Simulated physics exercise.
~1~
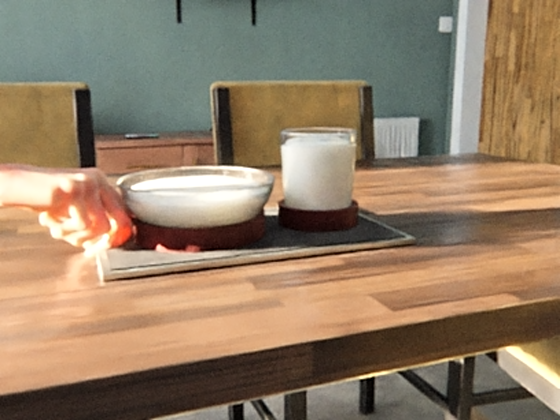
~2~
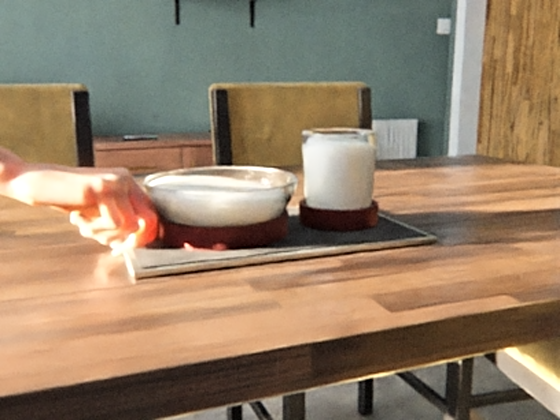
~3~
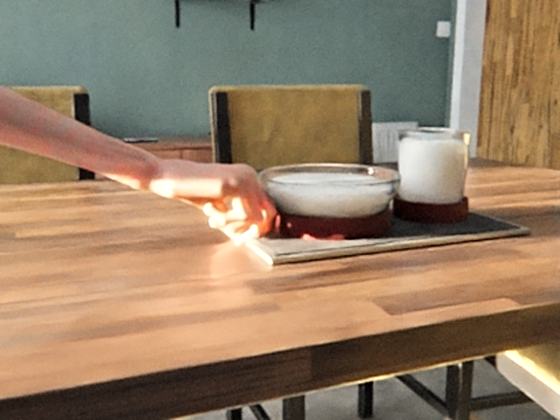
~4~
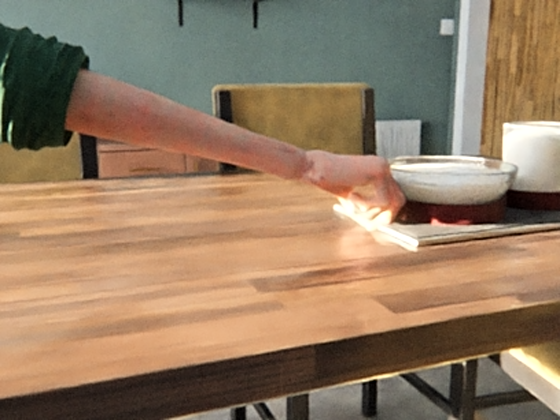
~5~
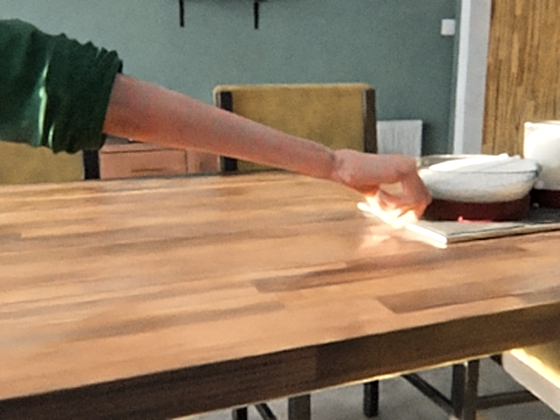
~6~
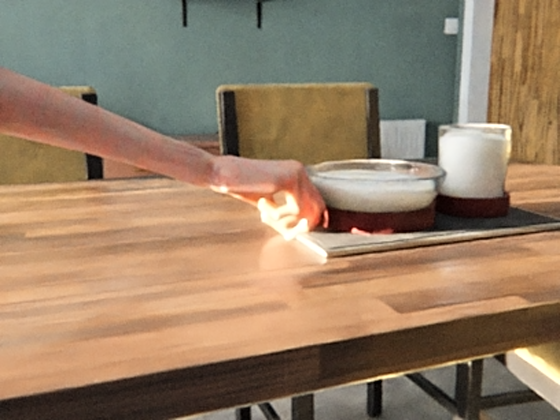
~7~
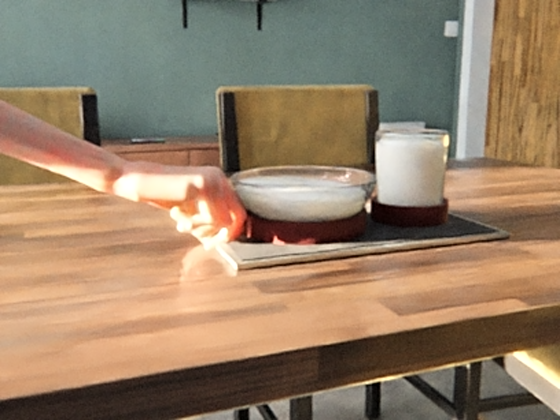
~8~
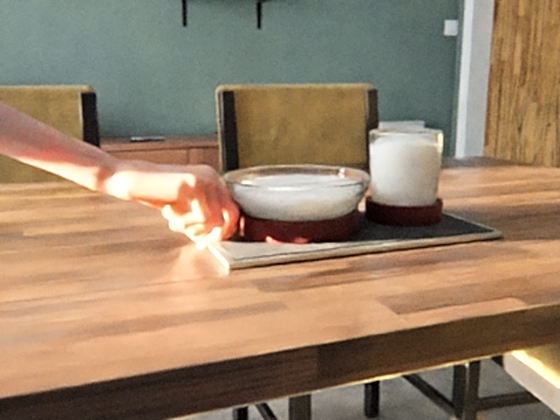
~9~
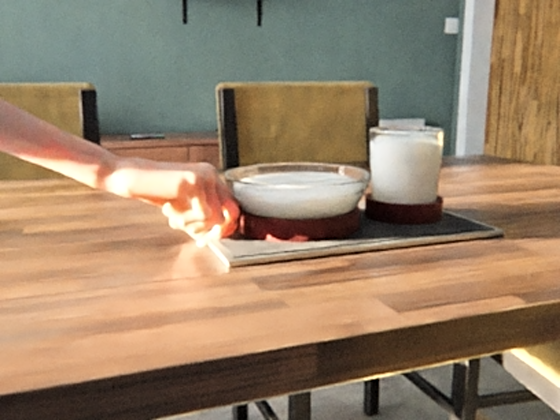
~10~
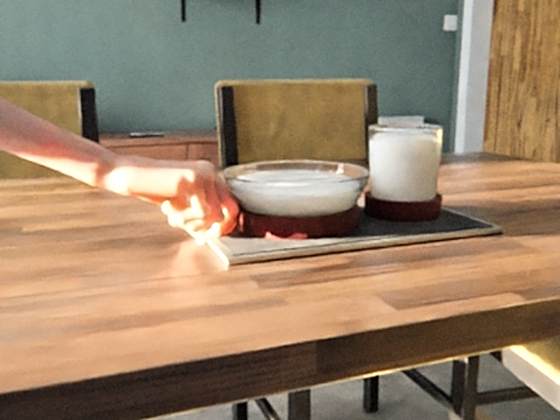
A hand slid a dark tray holding a wide glass bowl of milk and a taller glass of milk rightward across a wooden table, then drew it partway back left and stopped, still gripping its edge, with both containers upright.
